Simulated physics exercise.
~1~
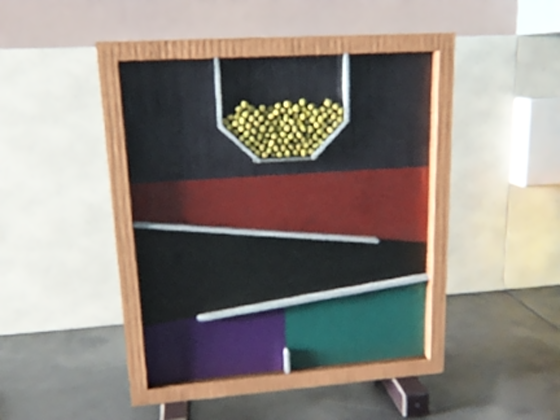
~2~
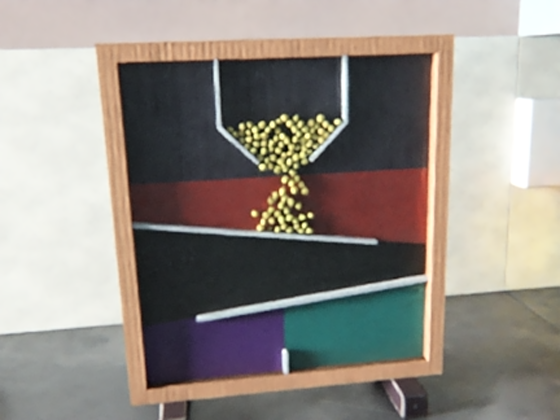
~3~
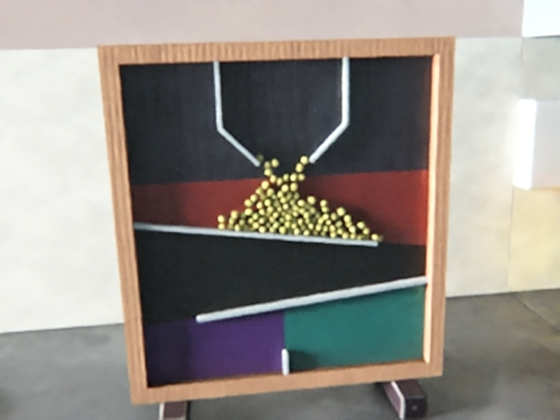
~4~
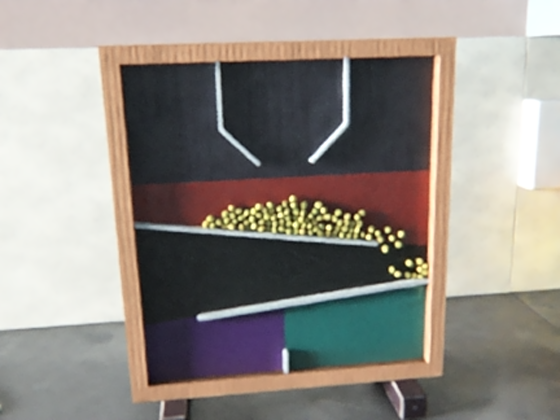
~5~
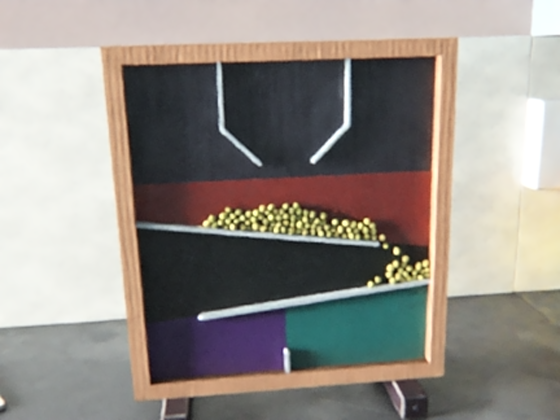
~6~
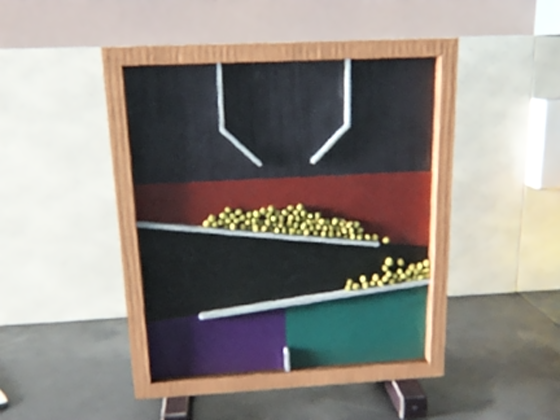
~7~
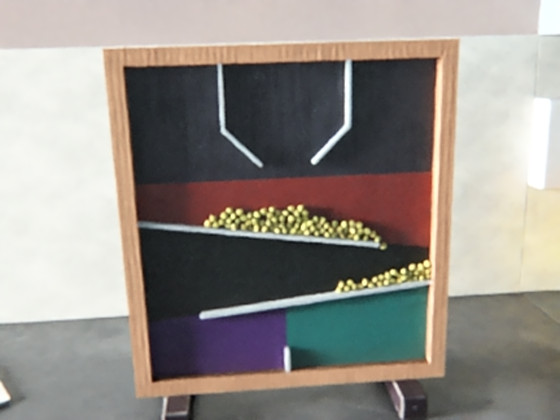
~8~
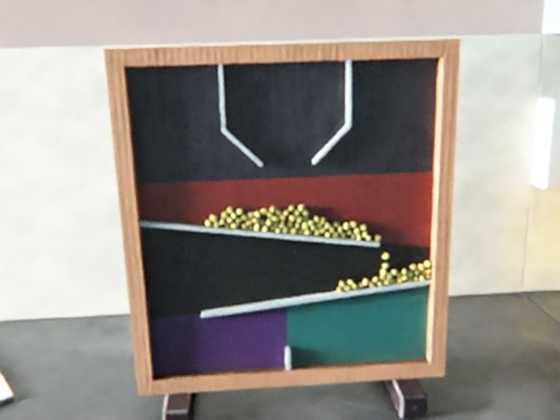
A framed feeder drops yellow beans onto two sloping ledges, where most rest against red.
